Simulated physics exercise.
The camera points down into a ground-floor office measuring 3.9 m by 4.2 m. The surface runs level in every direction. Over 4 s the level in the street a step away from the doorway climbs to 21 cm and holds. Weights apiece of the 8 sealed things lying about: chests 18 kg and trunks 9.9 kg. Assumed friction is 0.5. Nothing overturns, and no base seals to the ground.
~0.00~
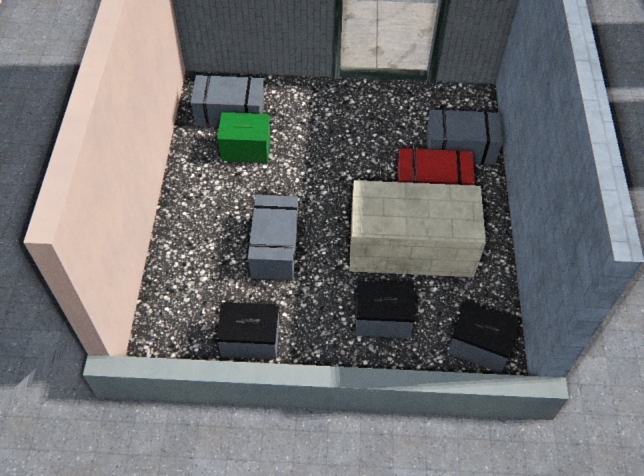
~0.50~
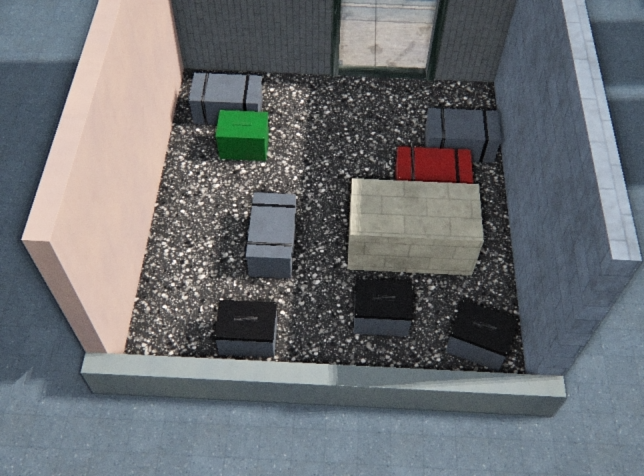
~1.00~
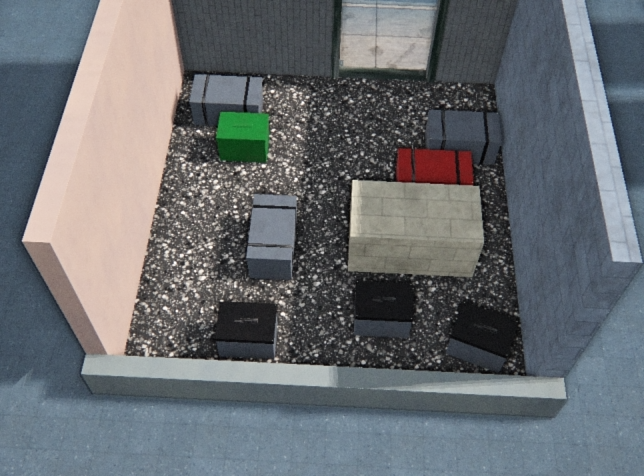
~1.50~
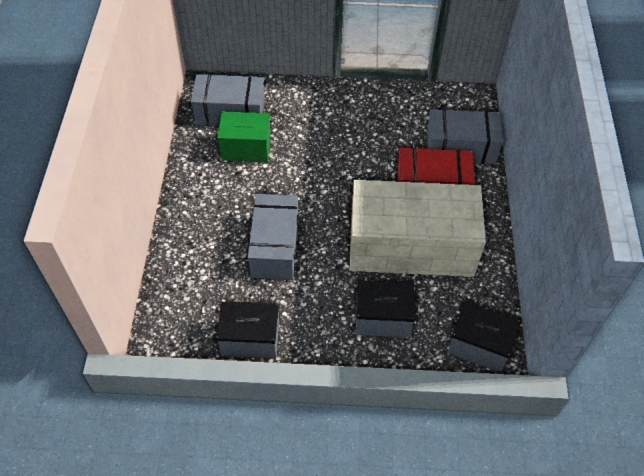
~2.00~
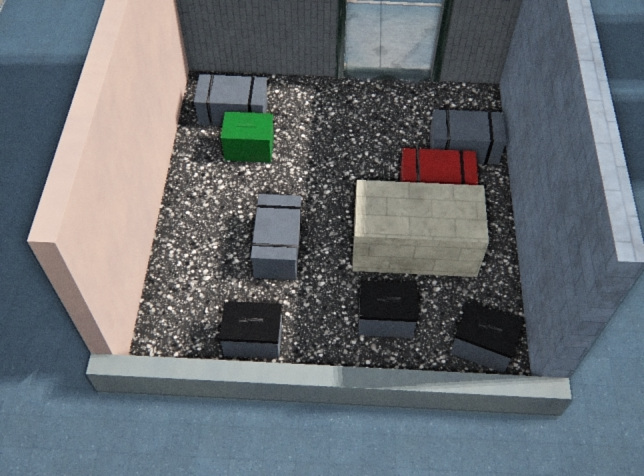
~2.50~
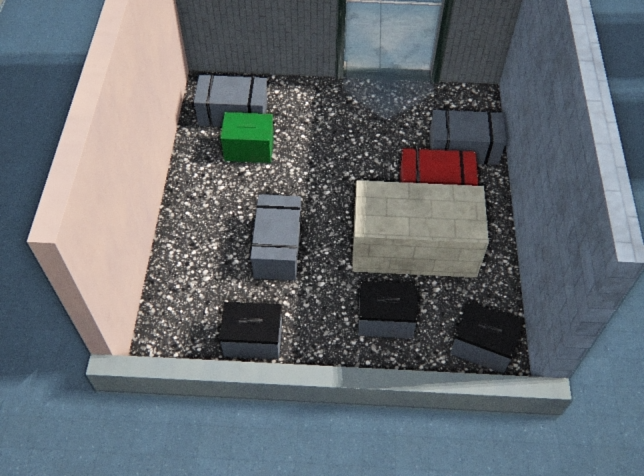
A walled room with a gravelly floor held a green chest, a red trunk, a big pale block and several dark and gray boxes, all still, before a little water appeared by the glass door.
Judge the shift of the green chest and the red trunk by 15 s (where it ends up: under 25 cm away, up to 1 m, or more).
By then the green chest hardly moves and the red trunk creeps a bit.
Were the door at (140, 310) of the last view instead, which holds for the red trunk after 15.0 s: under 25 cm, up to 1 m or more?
Red trunk: Small shift.
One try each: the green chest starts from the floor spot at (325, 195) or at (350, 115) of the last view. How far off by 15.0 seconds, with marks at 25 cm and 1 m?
Try one: Large displacement; try two: Large displacement.
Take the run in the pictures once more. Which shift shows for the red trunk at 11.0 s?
It has shifted about 50 cm.
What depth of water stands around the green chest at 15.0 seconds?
Depth approx. 7 cm.
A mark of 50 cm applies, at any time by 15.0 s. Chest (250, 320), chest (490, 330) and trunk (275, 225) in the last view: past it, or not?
Going one by one, I get above, within and above.
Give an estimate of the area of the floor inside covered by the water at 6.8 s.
About 12.0 m2.
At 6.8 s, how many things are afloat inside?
It comes to 3.
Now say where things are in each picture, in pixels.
The first frame shows the green chest at (244, 126), on the bottom; the red trunk at (437, 166) rests on the ground; water covers 0.0 m2; 0 of 8 have shifted.
The second frame shows the green chest at (242, 124) rests on the ground; the red trunk at (435, 164) rests on the ground; water covers 0.0 m2; 0 of 8 have shifted.
The third frame shows the green chest at (243, 126), on the bottom; the red trunk at (435, 166), on the bottom; water covers 0.0 m2; 0 of 8 have shifted.
The fourth frame shows the green chest at (244, 126) rests on the ground; the red trunk at (437, 165) rests on the ground; 0.0 m2 under water; 0 of 8 have shifted.
The fifth frame shows the green chest at (247, 126), on the bottom; the red trunk at (440, 165) rests on the ground; 0.0 m2 under water; 0 of 8 have shifted.
The sixth frame shows the green chest at (247, 126), on the bottom; the red trunk at (440, 166), on the bottom; 0.4 m2 under water; 0 of 8 have shifted.
After 3.5 s the green chest is near (247, 126), 0.0 m from its start, aground; the red trunk is near (440, 166), 0.0 m from its start, aground; 0 afloat.
After 6.8 s the green chest is near (247, 126), 0.0 m from its start, aground; the red trunk is near (454, 178), 0.3 m from its start, afloat; 3 afloat.
After 11.0 s the green chest is near (247, 126), 0.0 m from its start, aground; the red trunk is near (480, 178), 0.5 m from its start, afloat; 6 afloat.
After 15.0 s the green chest is near (246, 126), 0.0 m from its start, aground; the red trunk is near (488, 137), 0.6 m from its start, afloat; 7 afloat.
